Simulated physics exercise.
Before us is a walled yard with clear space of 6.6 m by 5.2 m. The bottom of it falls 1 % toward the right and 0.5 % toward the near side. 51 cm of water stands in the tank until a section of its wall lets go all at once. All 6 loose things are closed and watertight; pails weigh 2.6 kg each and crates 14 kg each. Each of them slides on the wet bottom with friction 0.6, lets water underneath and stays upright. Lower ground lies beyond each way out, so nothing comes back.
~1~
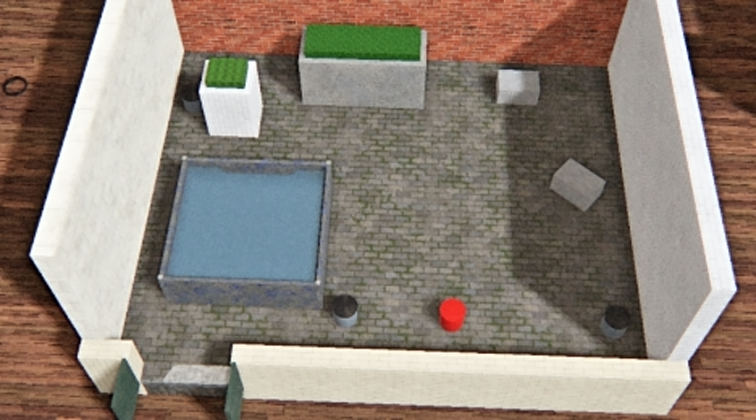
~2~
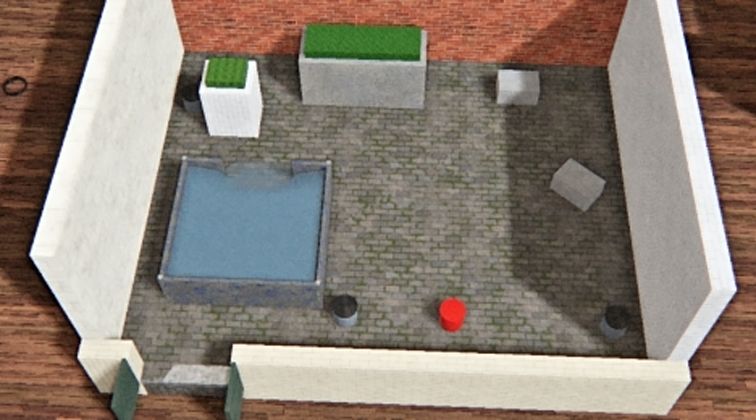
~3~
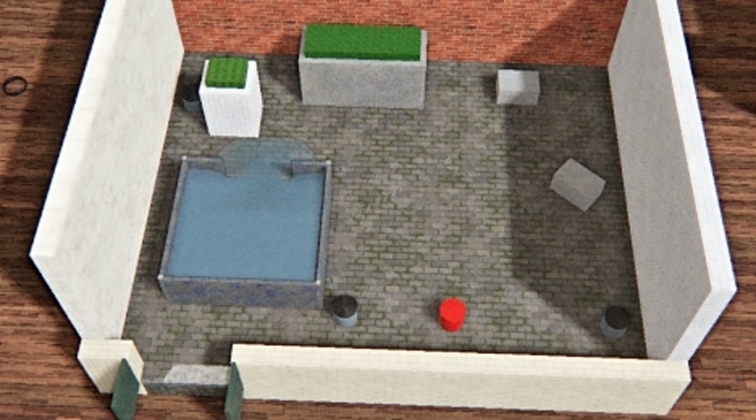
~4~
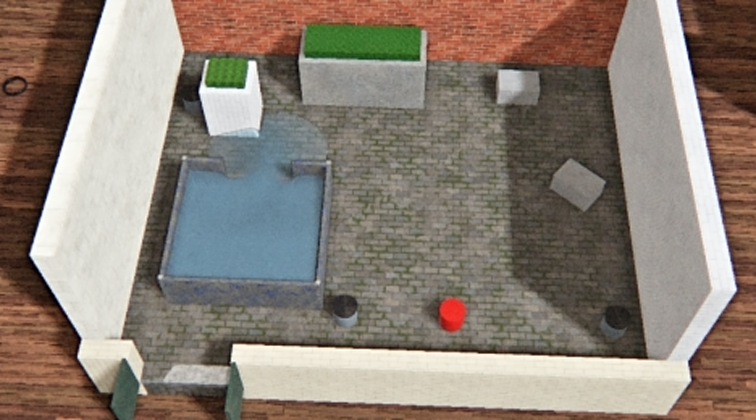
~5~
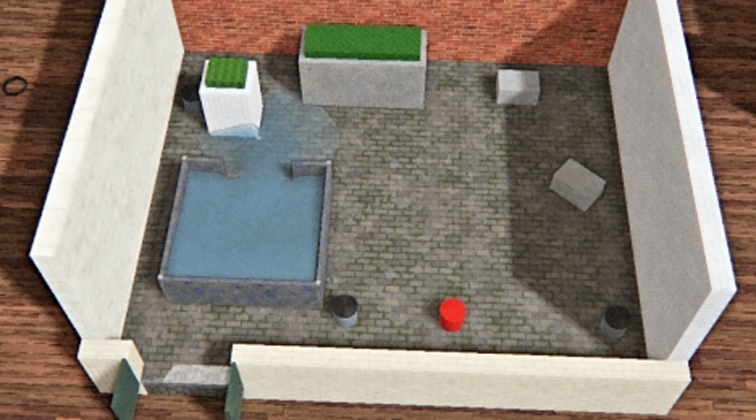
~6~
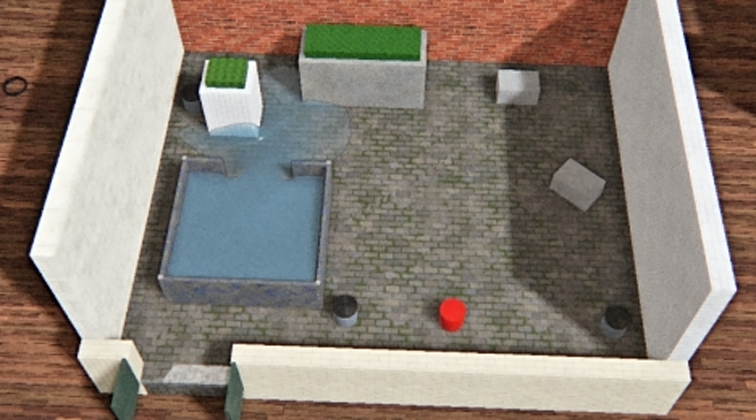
The clip opens on a walled yard with a square pool of water at the left, planters, grey blocks and a red pail. A gap appears in the pool's far wall, and water spreads through it across the paving, reaching around the white planter's base, while the pail and blocks stay still.
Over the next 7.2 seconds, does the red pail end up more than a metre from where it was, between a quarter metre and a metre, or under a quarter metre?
It remains in place.
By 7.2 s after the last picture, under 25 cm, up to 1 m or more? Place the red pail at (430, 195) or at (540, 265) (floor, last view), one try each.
One after the other: It stays more or less still, and then it stays more or less still.
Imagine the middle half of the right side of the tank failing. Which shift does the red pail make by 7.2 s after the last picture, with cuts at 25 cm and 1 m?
What happens next is that the red pail gets swept a long way.
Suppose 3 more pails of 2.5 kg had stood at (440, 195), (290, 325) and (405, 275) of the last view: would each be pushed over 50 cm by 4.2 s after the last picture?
In the order listed: Behind the line; behind the line; behind the line.
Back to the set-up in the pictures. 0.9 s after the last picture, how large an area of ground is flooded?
Somewhere around 9.5 m2, roughly.
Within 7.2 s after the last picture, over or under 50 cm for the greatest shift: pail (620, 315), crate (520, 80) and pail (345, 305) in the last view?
Well, going one by one, it's too far, not that far and not that far.
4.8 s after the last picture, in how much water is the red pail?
Roughly 0 cm at that moment.
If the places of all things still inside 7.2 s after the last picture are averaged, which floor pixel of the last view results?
Near (436, 242).
Then, 0.9 s after the last picture the red pail is near (453, 310), 0.0 m from its start, aground; 0 of 6 are out; 0 afloat.
Then, 2.8 s after the last picture the red pail is near (453, 310), 0.0 m from its start, aground; 0 of 6 are out; 1 afloat.
Then, 4.8 s after the last picture the red pail is near (453, 310), 0.0 m from its start, aground; 0 of 6 are out; 2 afloat.
Then, 7.2 s after the last picture the red pail is near (453, 310), 0.0 m from its start, aground; 0 of 6 are out; 3 afloat.
